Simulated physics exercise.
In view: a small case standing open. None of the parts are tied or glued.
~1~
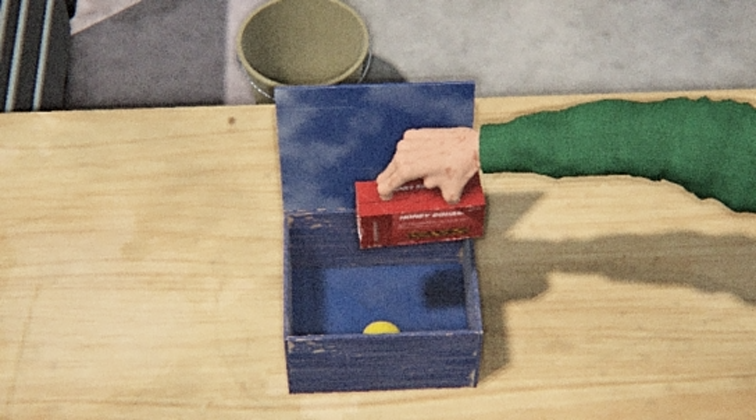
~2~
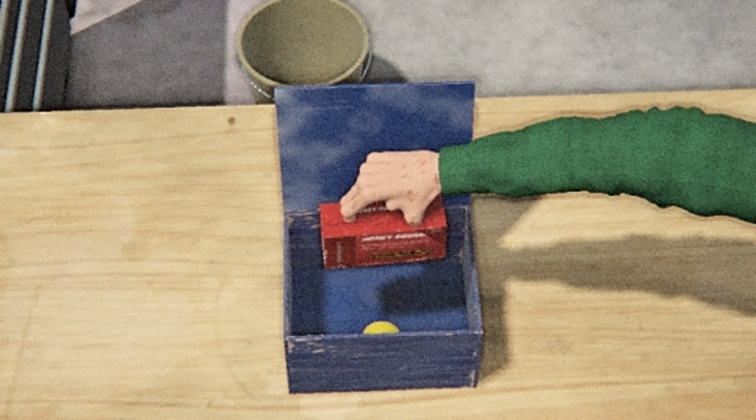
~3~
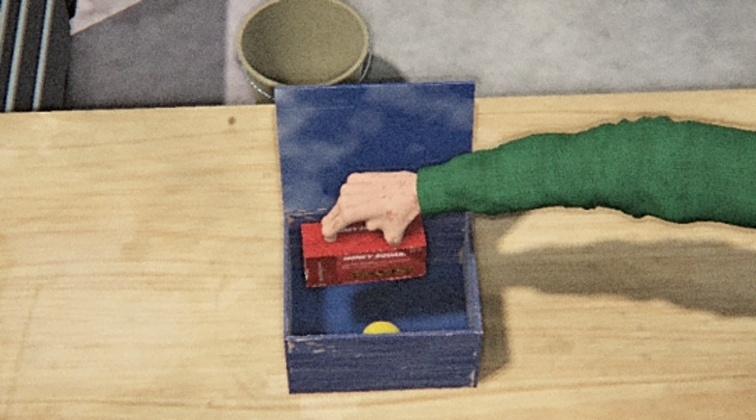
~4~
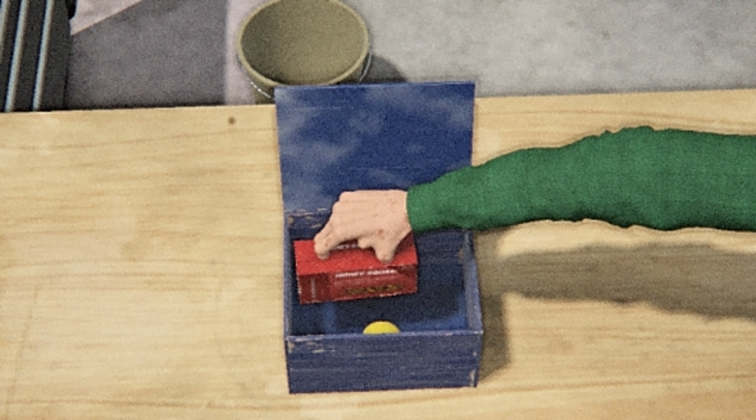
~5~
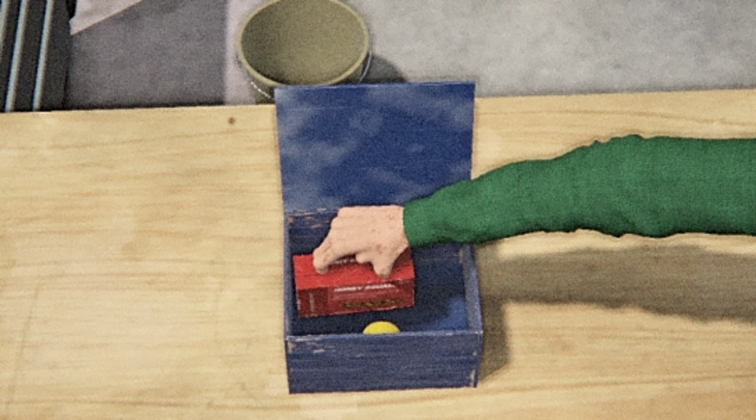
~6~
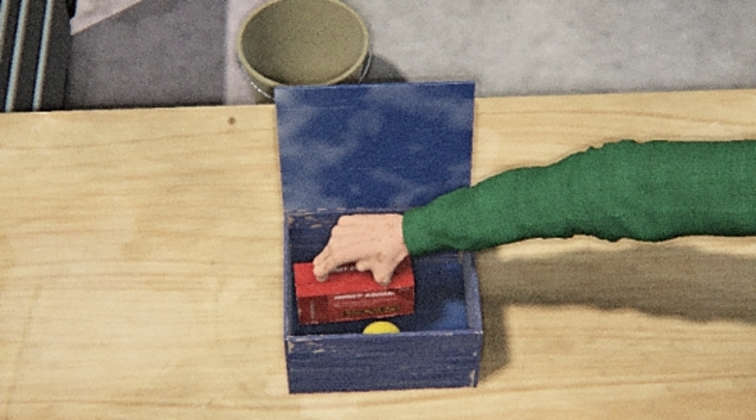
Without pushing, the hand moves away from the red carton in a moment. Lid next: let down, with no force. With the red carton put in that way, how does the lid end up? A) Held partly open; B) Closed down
Closed down.
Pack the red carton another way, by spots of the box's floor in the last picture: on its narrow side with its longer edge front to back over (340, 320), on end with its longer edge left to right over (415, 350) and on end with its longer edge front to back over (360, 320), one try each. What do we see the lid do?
Going in order, the lid comes down all the way, then comes down all the way, then is left partly open.
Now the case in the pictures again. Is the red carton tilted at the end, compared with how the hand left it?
Simply put, it remains unturned.
Then, 1.20 s past the last view, lid starting down; red carton displaced a little near (370, 306); yellow lemon displaced a little.
Then, 1.90 s past the last view, lid 40° above the rim; red carton displaced a little near (370, 306); yellow lemon displaced about its own width.
Finally, lid shut; moved from the start, red carton and yellow lemon. Final places as the last picture's camera would see them, red carton near (370, 306).
